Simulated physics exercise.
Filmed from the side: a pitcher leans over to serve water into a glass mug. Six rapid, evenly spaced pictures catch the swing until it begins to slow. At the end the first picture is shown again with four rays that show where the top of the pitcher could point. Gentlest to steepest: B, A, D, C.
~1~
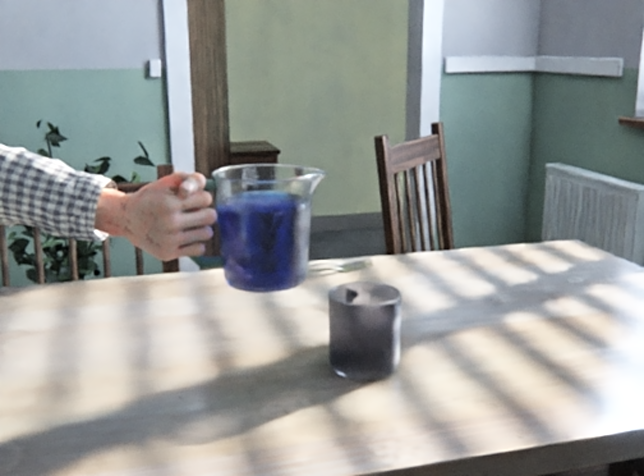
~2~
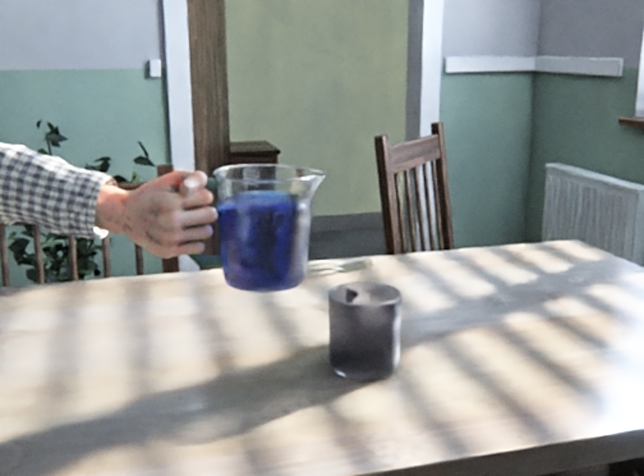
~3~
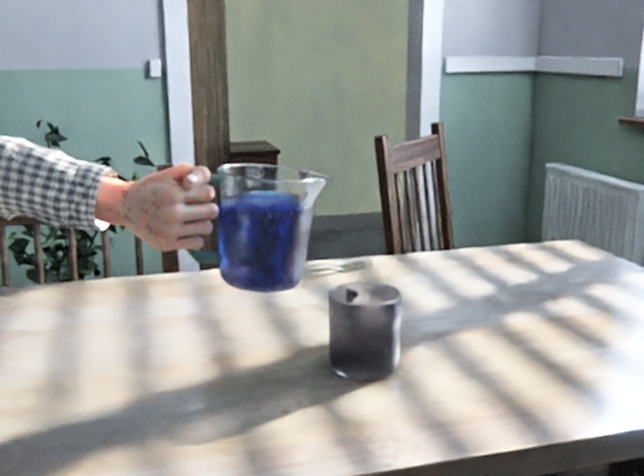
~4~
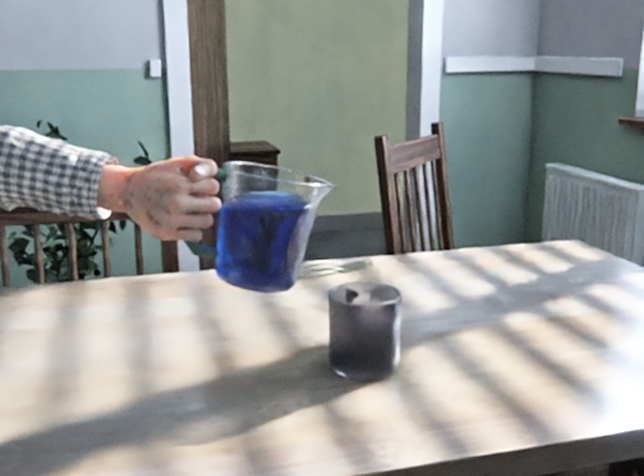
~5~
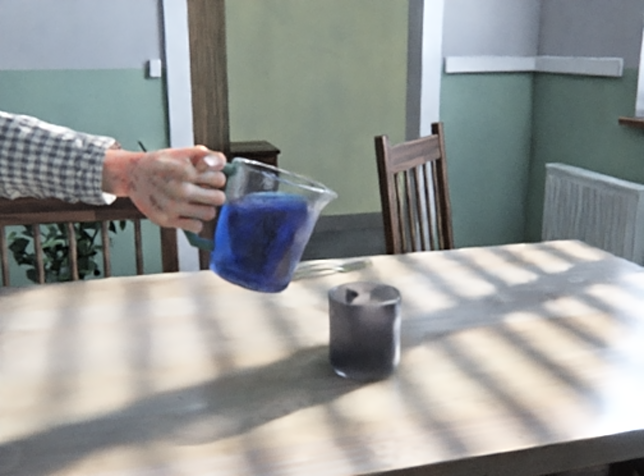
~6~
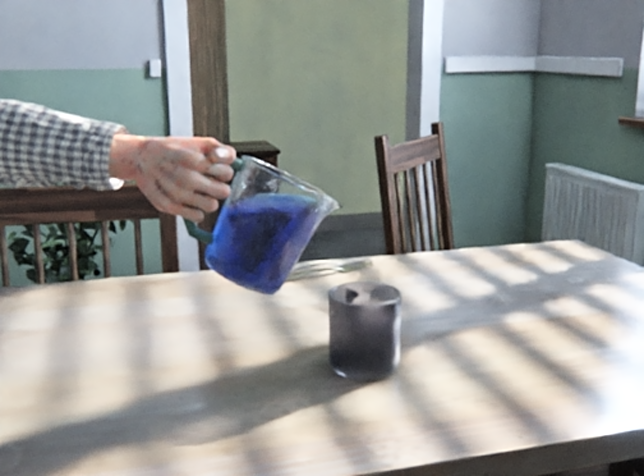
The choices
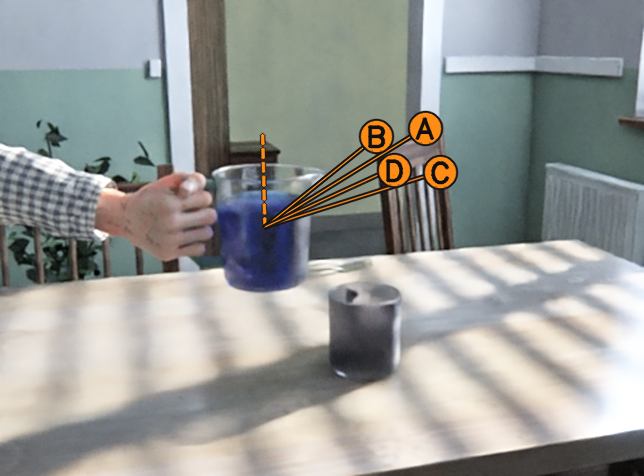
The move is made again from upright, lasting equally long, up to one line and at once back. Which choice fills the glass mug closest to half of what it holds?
Choose A.
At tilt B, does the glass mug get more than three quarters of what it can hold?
No.
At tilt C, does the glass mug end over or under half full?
Over.
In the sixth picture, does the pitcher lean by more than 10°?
Yes.
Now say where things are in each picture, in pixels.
Upright, lip at (325, 172); rim of the glass mug round (365, 292); nothing has left yet, in the first frame.
Upright, lip at (326, 174); nothing has left yet, in the second frame.
Tipped about 5°, lip at (329, 178); nothing has left yet, in the third frame.
Tipped about 12°, lip at (333, 185); nothing has left yet, in the fourth frame.
Tipped about 19°, lip at (338, 195); nothing has left yet, in the fifth frame.
Tipped about 27°, lip at (341, 205); nothing has left yet, in the sixth frame.
In orange, A at (410, 136); B at (363, 147); C at (424, 176); D at (377, 175).
With A, the glass mug ends with about 49 % of what it can hold.
With B, the glass mug ends with about 35 % of what it can hold.
With C, the glass mug ends with about 80 % of what it can hold; 5 % of the water is spilt.
With D, the glass mug ends with about 65 % of what it can hold; 3 % of the water is spilt.
